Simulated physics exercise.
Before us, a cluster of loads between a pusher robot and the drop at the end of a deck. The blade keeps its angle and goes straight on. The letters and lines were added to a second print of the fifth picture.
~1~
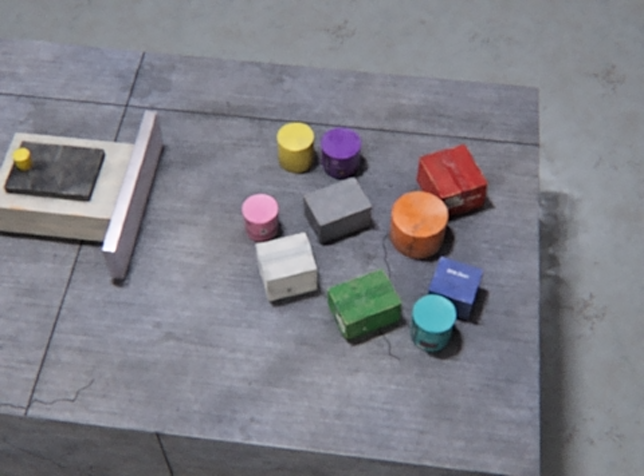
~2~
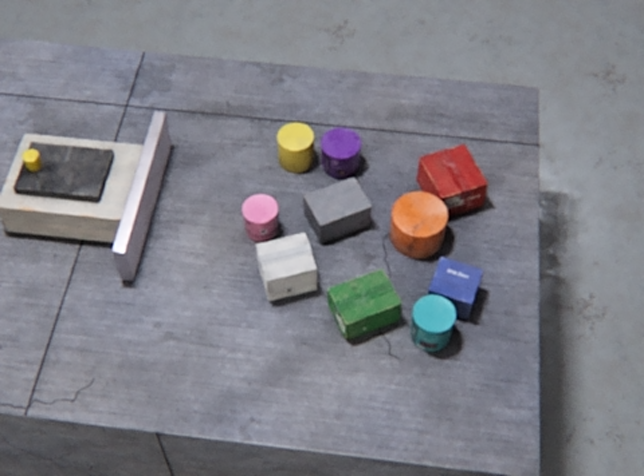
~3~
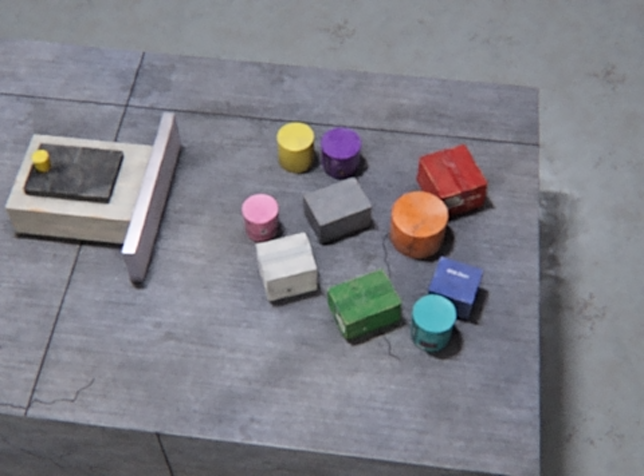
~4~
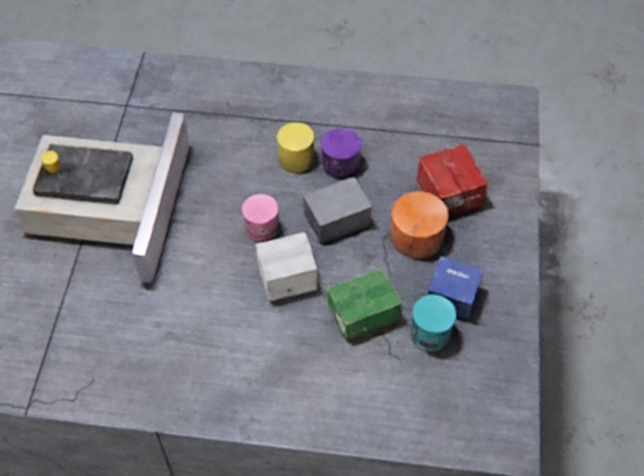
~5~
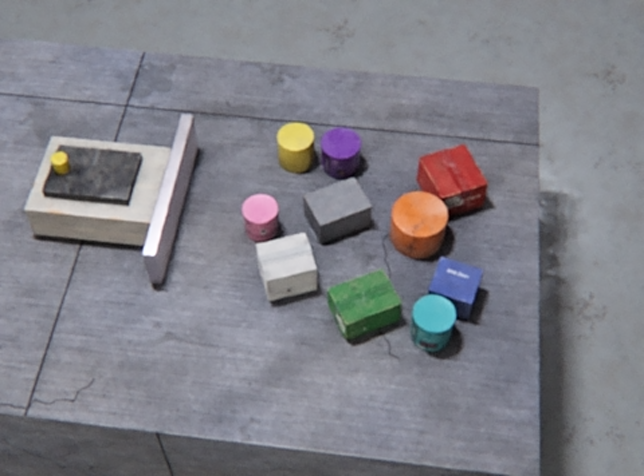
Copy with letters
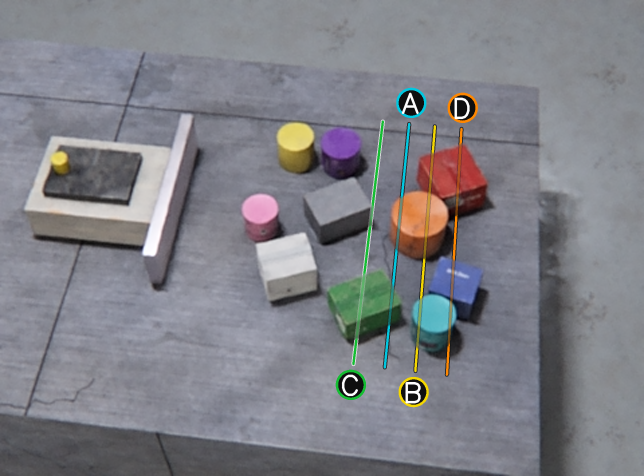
A low pusher robot with a pale body, a dark top panel, a yellow knob and a wide upright blade sits at the left of a grey slab deck, seen from high above. To its right cluster yellow and purple canisters, a pink pail, grey, white, green, red and blue boxes, and orange and teal round containers. The robot creeps steadily right towards the motionless cluster, without touching it, while the camera stays still.
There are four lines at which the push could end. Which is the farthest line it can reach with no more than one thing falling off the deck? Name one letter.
At D, and not beyond.
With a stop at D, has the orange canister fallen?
By then, no.
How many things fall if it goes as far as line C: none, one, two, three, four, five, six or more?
By then, none.
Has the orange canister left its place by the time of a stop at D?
Yes.
On the marked copy, A at (398, 235); B at (426, 238); C at (369, 232); D at (455, 241).
With D. Early on, robot (200, 184); yellow canister (308, 150); purple pail (345, 154).
Further on, robot (302, 194); turquoise pail (478, 347); red parcel (480, 191).
At the end, robot (382, 202); red parcel (539, 200); blue box (528, 294); none fallen.
As for the rest, A is within the limit but short; B is within the limit but short; C is within the limit but short.
